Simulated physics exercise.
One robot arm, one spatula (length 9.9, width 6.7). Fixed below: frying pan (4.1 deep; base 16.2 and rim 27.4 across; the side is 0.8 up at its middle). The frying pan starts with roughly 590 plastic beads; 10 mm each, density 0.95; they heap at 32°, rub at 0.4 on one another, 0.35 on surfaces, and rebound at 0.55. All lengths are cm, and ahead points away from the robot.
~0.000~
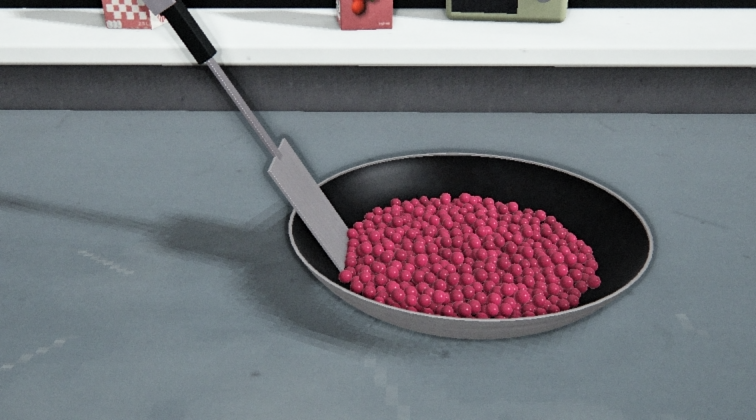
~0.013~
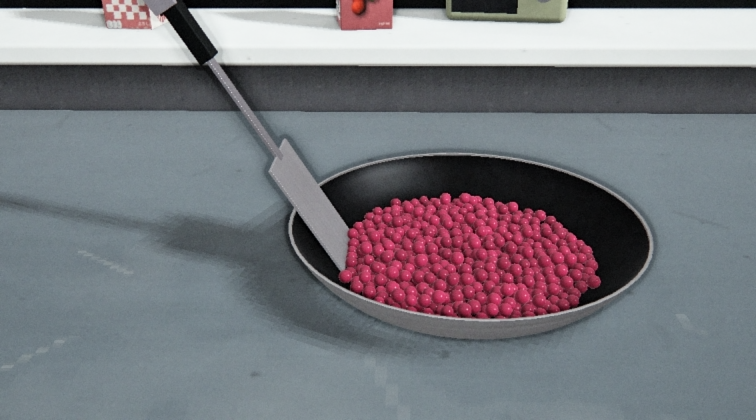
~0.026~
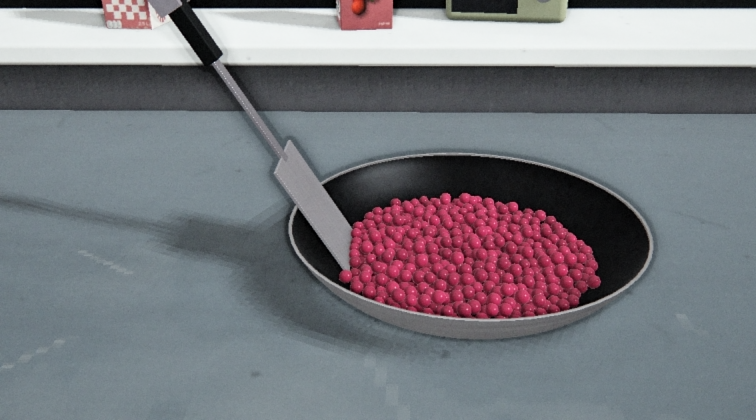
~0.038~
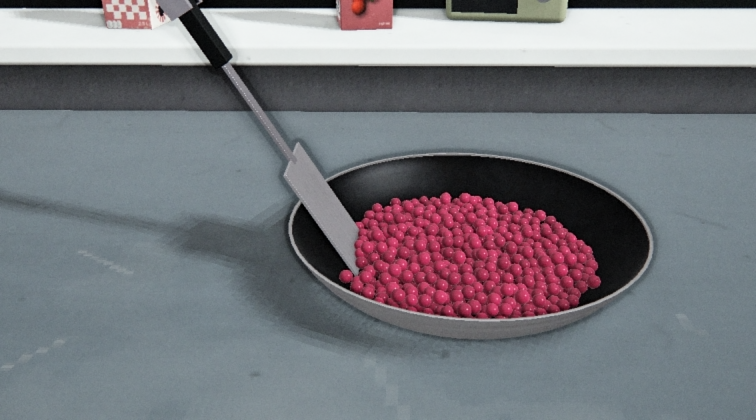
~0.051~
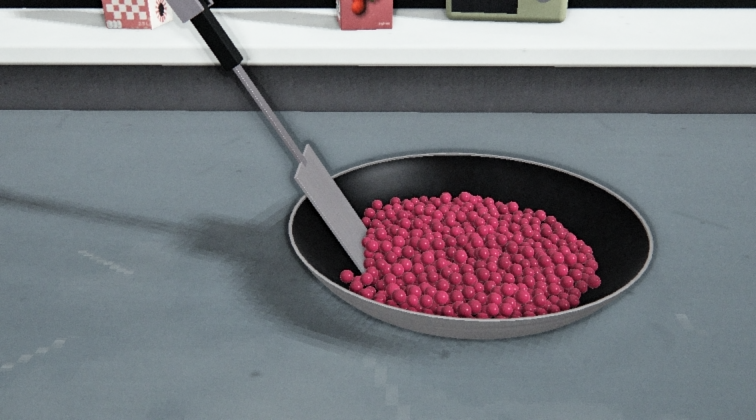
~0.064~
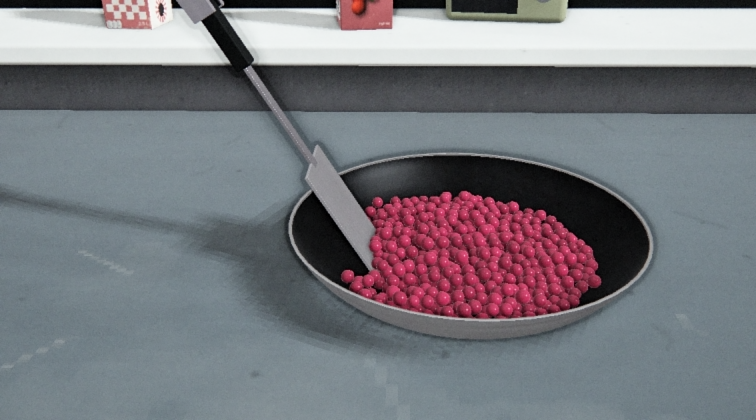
A spatula held at a slant moves slowly a short way to the right inside a black frying pan, pushing into the left edge of a heap of pinkish-red beads, while a few beads remain at its lower left.
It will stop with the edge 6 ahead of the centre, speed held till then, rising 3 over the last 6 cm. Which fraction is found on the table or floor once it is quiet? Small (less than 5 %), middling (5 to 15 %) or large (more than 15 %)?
Share on the table or floor: Small (less than 5 %).
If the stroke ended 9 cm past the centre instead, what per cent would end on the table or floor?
Then about 5 per cent.
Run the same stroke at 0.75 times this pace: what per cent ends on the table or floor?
About 0 per cent.
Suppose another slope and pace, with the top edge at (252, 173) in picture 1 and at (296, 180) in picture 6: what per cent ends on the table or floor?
About 0 per cent.
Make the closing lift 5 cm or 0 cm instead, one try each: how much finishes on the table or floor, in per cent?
Some 0 and 0 per cent.
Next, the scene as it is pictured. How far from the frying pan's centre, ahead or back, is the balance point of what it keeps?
Roughly 3.5 cm ahead.
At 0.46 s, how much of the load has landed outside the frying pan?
Roughly 0 per cent.
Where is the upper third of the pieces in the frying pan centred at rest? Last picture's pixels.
Near (564, 247).
After 0.14 s, sloping 59°, highest piece 4 above the table; 593 in the frying pan.
After 0.22 s, sloping 59°, highest piece 5 above the table; 593 in the frying pan.
After 0.46 s, sloping 59°, highest piece 4 above the table; 593 in the frying pan.
After 1.51 s, sloping 59°, highest piece 4 above the table; 593 in the frying pan.
In the end, 593 in the frying pan. That is 0 % on the table or floor.
